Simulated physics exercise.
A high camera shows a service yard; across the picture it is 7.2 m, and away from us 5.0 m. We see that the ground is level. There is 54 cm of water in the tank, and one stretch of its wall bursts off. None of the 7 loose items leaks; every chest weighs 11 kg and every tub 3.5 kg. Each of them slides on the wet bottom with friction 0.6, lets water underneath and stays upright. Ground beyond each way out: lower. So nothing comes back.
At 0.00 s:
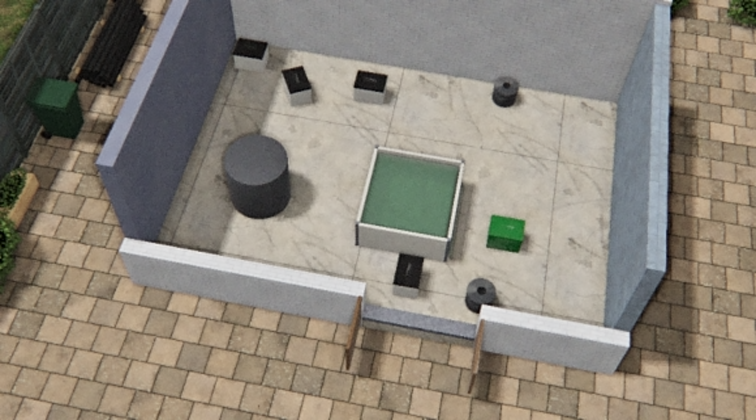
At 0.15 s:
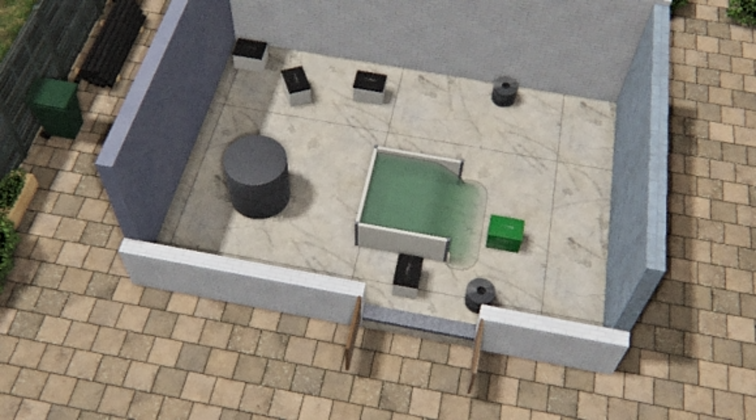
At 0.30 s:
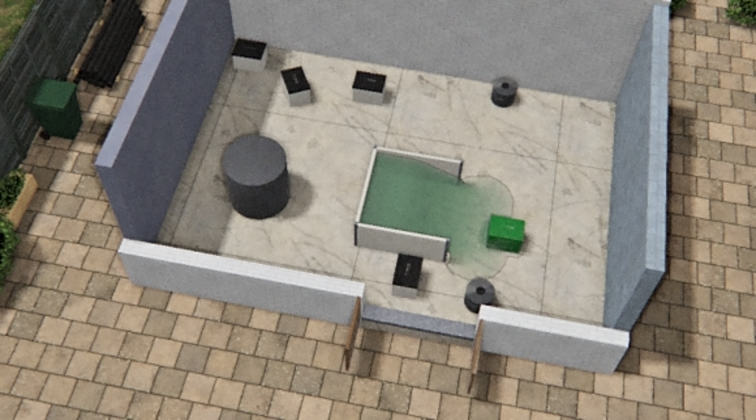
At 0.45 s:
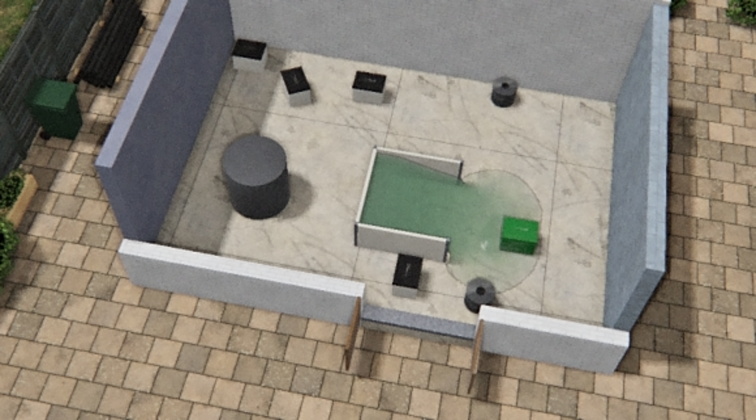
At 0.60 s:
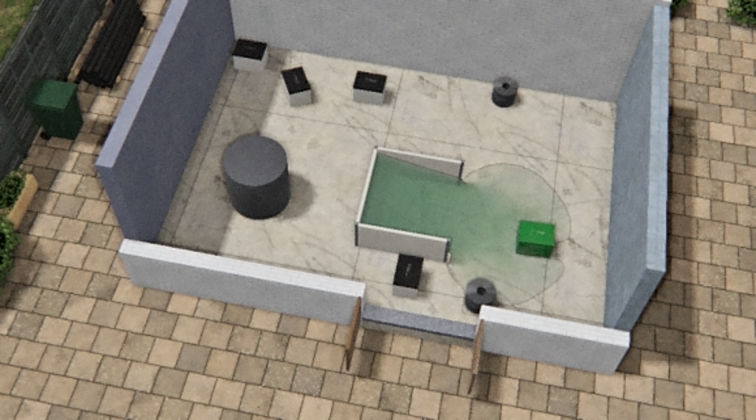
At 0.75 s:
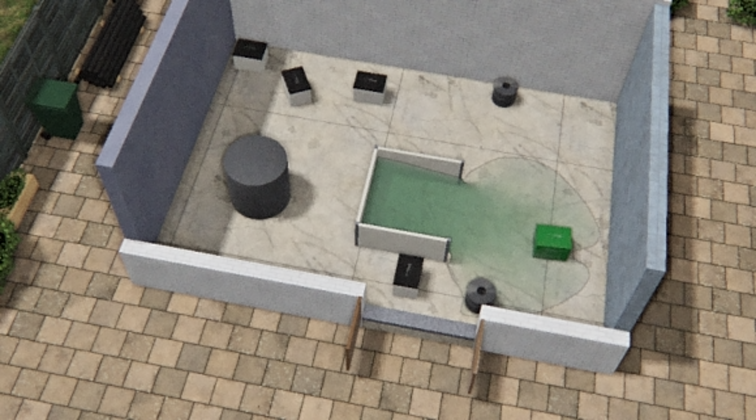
Green water poured out of the square tank in the walled yard after its right side gave way, spreading across the pale floor and pushing the green chest a short way to the right.
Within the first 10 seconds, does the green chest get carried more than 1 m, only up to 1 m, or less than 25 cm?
Its displacement will be large.
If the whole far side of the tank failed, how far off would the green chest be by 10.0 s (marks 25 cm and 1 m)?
If that happened, the green chest does not really move.
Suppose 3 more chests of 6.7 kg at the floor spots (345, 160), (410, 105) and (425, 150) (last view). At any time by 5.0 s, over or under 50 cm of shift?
The first one ends up inside that, the second inside that, the third inside that.
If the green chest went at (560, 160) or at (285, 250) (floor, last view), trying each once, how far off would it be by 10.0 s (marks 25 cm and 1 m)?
Well, the first time it covers a big distance, and the second time it keeps still.
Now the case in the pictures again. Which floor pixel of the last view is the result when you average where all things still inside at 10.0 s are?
Roughly at (347, 156).
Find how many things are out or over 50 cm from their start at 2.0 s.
By that time the total stands at 1.
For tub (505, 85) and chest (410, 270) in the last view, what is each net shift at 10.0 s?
Taken in order, the shifts are 400 cm and 150 cm.
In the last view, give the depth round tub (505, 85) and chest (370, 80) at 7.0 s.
Close to 2 and 3 centimetres.
After 2.0 s the green chest is near (598, 243), 1.4 m from its start, afloat; 0 of 7 are out; 1 afloat.
After 4.5 s the green chest is near (587, 231), 1.3 m from its start, afloat; 0 of 7 are out; 2 afloat.
After 7.0 s the green chest is near (586, 218), 1.3 m from its start, aground; 1 of 7 are out; 1 afloat.
After 10.0 s the green chest is near (586, 218), 1.3 m from its start, aground; 1 of 7 are out; 1 afloat.
